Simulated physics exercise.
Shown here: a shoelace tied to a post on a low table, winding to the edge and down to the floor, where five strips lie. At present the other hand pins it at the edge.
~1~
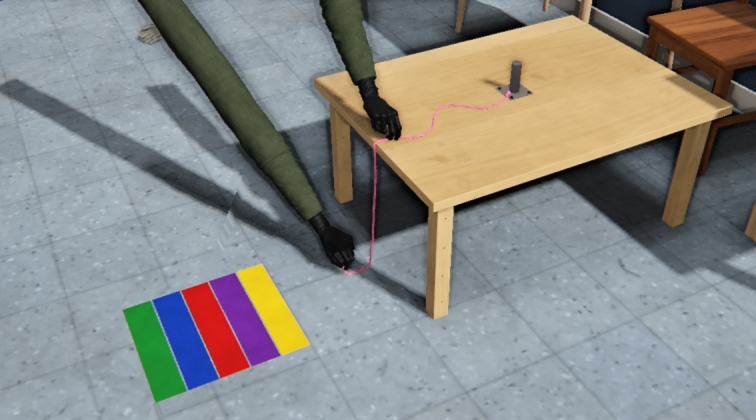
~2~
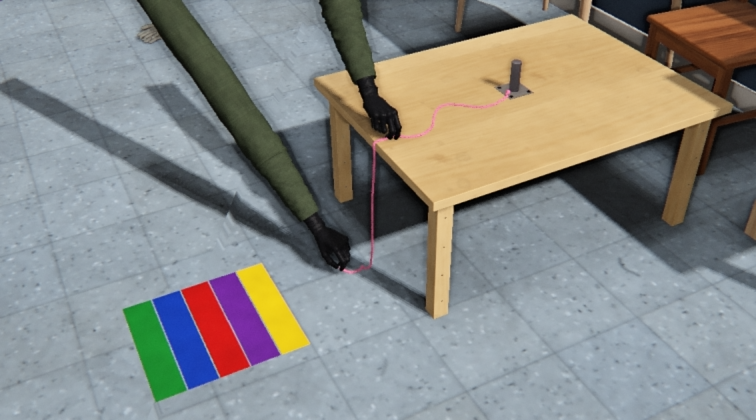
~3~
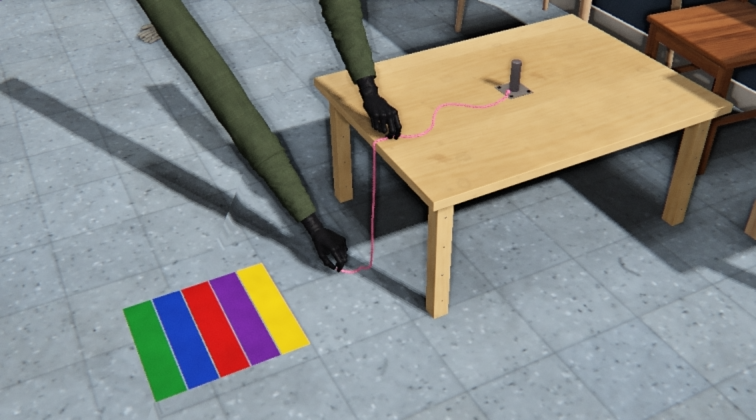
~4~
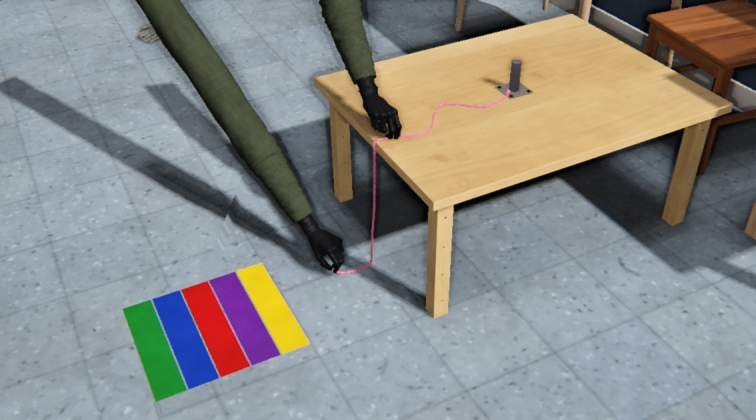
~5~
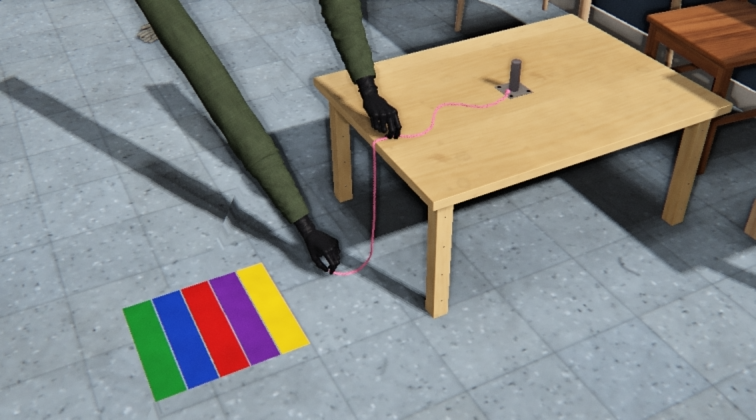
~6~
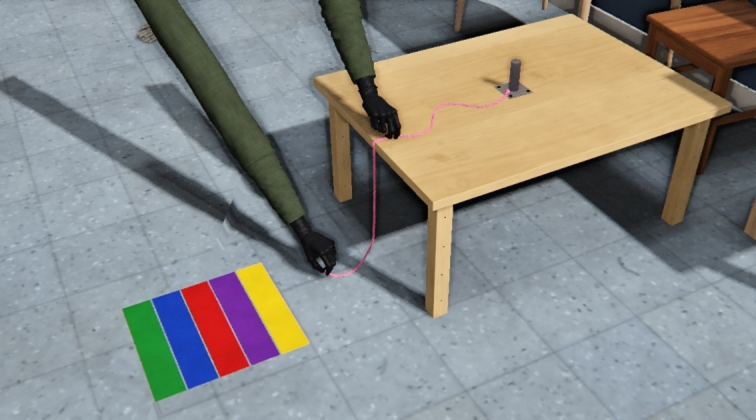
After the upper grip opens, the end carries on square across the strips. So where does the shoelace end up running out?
Over red.
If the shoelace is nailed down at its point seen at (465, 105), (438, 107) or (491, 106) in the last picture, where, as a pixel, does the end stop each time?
Taking them in turn, I'd expect around (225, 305), (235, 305) and finally (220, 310).
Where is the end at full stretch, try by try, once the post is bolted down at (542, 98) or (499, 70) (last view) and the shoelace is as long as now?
You'd get somewhere near (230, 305), and then near (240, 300).
Early on, end near (269, 291); over yellow.
Midway, end near (235, 304); over purple.
At the end of the slack, end near (213, 311); over red. It halts on the red strip.
